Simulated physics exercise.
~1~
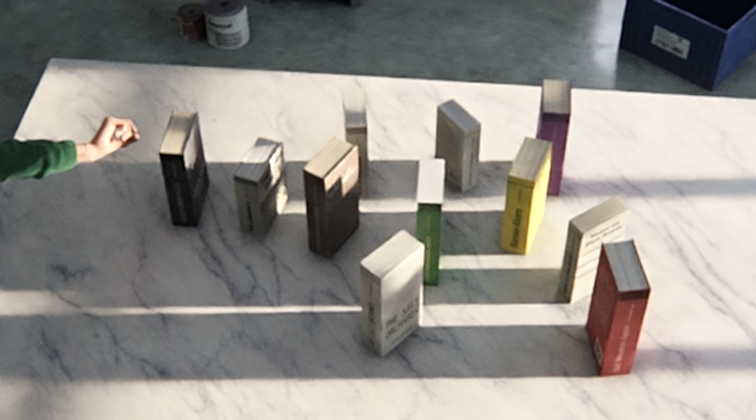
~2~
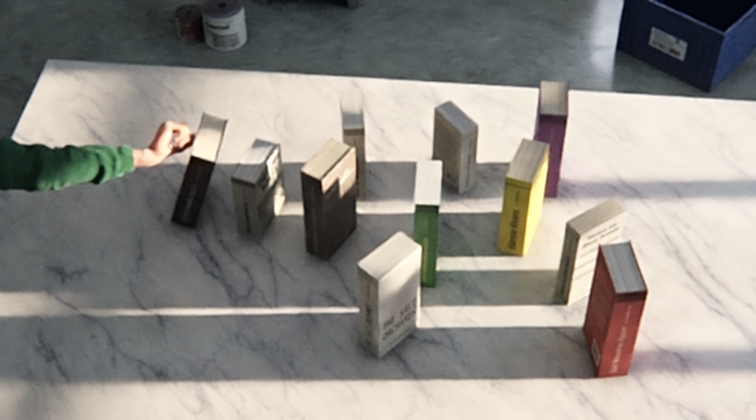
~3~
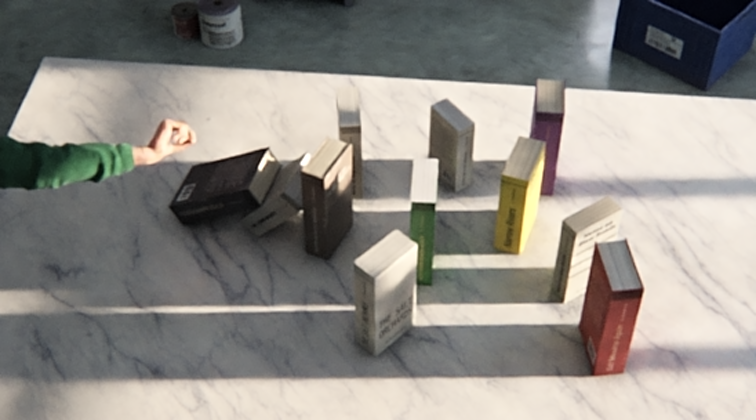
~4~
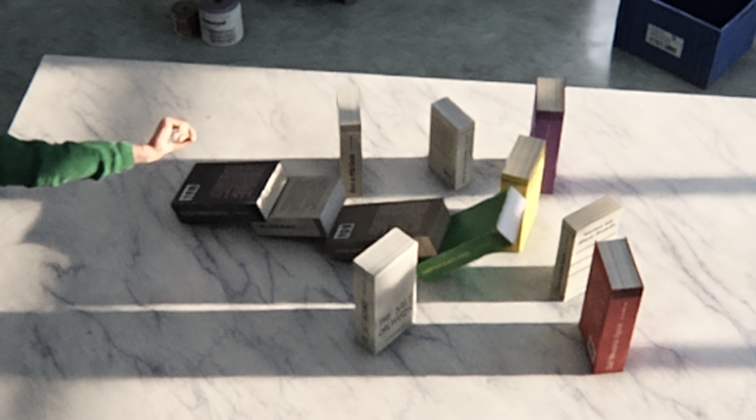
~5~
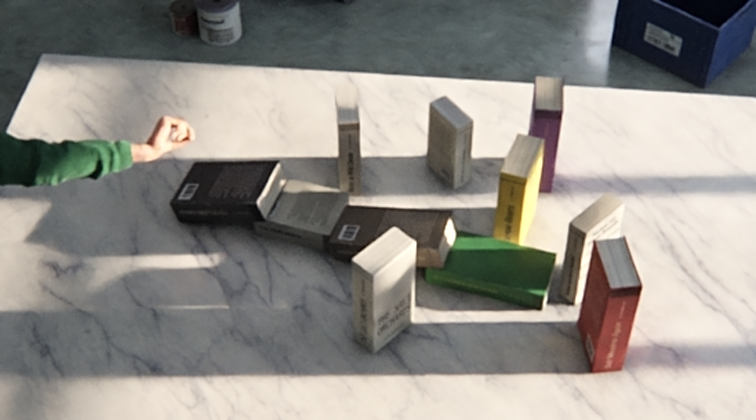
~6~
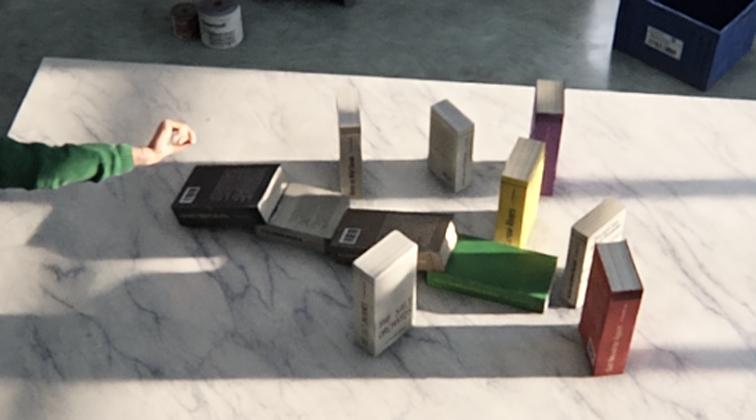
A hand in a green sleeve tipped a black book rightward on a marble table, and it knocked down a grey book, then a dark one, then the green one, which ended flat while the red, yellow, purple and other books stayed standing.
